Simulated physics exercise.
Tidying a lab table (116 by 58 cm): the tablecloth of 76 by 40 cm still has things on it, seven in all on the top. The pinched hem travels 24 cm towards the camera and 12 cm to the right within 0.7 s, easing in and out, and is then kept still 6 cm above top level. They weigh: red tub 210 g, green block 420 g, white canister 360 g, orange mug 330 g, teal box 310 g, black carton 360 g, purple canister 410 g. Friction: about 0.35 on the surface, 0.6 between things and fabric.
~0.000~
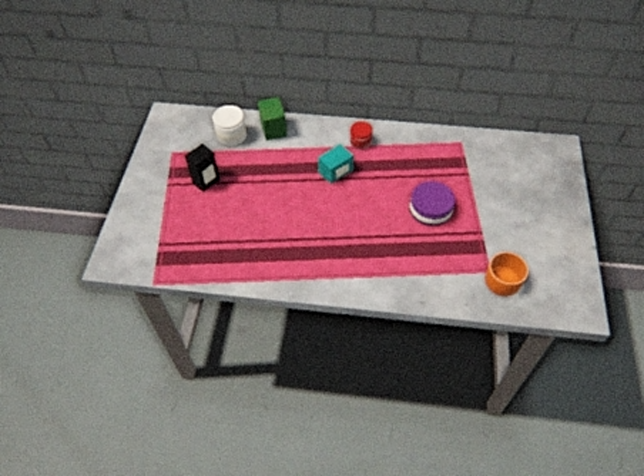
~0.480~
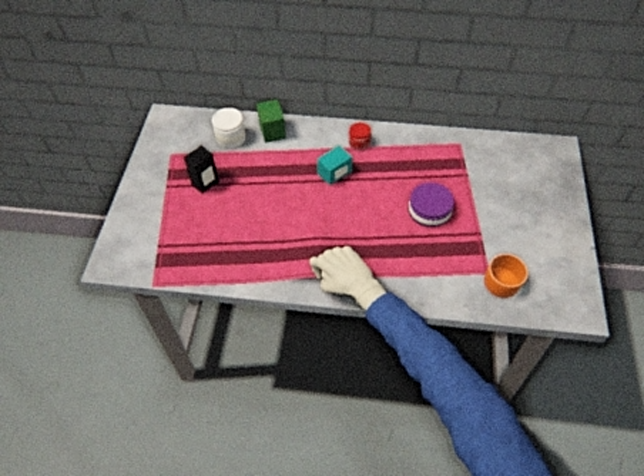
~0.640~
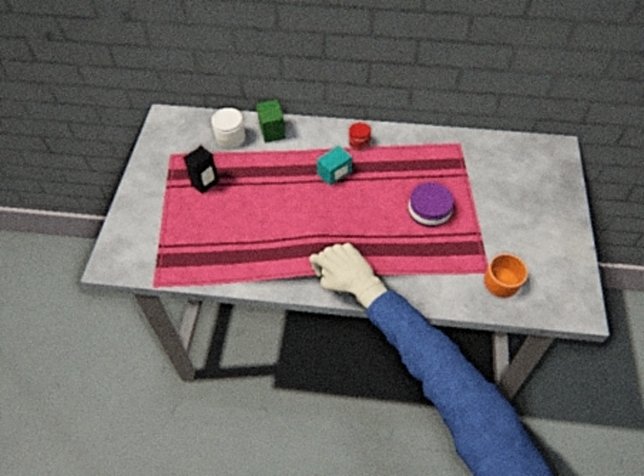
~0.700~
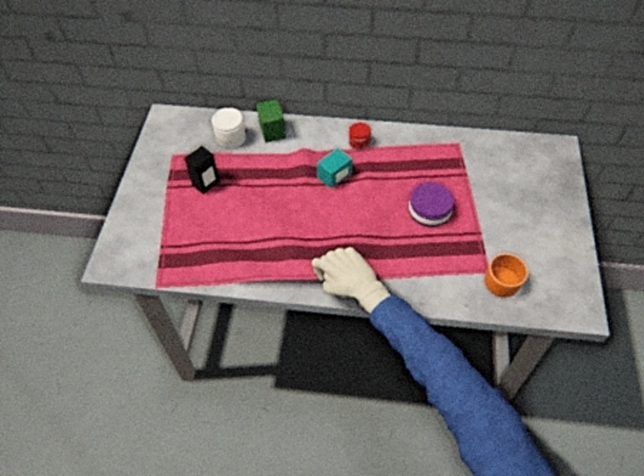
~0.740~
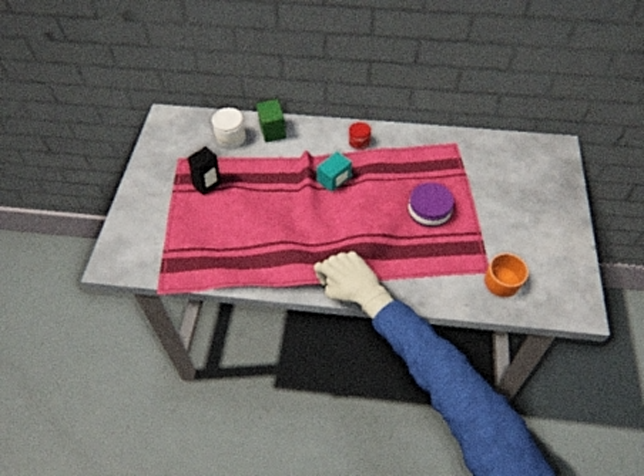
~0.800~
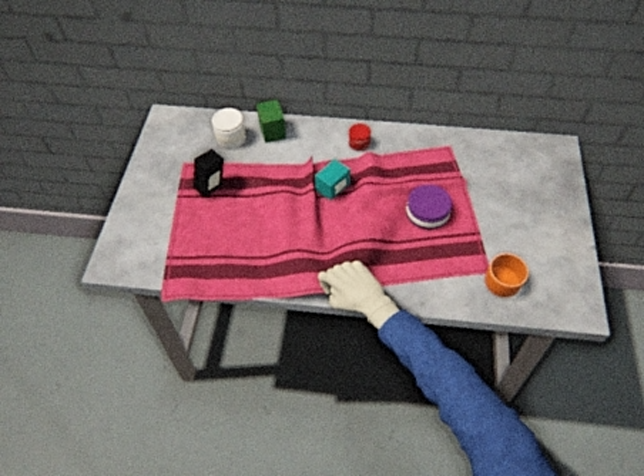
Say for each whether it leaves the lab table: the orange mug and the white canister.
The orange mug remains up there, the white canister keeps to the top.
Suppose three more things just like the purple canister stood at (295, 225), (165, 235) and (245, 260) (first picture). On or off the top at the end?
In turn: Drops off, falls off, goes over.
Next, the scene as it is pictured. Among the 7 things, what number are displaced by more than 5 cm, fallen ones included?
I count 3.
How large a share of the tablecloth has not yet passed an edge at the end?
About 50 per cent.
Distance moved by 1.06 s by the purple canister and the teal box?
About: Purple canister 10 cm, teal box 20 cm.
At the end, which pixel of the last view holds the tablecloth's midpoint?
Near (328, 317).
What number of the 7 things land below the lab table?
0 of them.
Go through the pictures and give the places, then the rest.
In the first frame, orange mug (509, 268); white canister (228, 116); tablecloth corners (153, 285) (172, 153) (462, 142).
In the second frame, tablecloth corners (152, 287) (171, 154); grip (321, 277).
In the third frame, tablecloth corners (153, 288) (171, 155); grip (322, 275).
In the fourth frame, teal box (335, 160); tablecloth corners (155, 288) (173, 155); grip (324, 279).
In the fifth frame, teal box (334, 164); black carton (201, 157); tablecloth corners (158, 294) (179, 159); grip (326, 283).
In the sixth frame, orange mug (509, 269); white canister (227, 119); tablecloth corners (163, 302) (184, 163) (450, 146); grip (330, 292).
At 0.9 s, 90 % of the tablecloth is still over the top; teal box 11 cm off its start, black carton 6 cm off its start, purple canister 4 cm off its start.
At 1.1 s, 80 % of the tablecloth is still over the top; teal box 20 cm off its start, black carton on its side, 13 cm off its start, purple canister 10 cm off its start.
At 1.2 s, 65 % of the tablecloth is still over the top; orange mug 1 cm off its start at (508, 273), teal box 27 cm off its start at (323, 250), black carton on its side, 20 cm off its start at (244, 227).
At 1.3 s, 60 % of the tablecloth is still over the top; orange mug 2 cm off its start, teal box 30 cm off its start, black carton on its side, 24 cm off its start.
At 2.9 s, 50 % of the tablecloth is still over the top; orange mug 2 cm off its start at (508, 277), white canister 0 cm off its start at (227, 119), teal box 30 cm off its start at (320, 261), black carton on its side, 26 cm off its start at (237, 261).
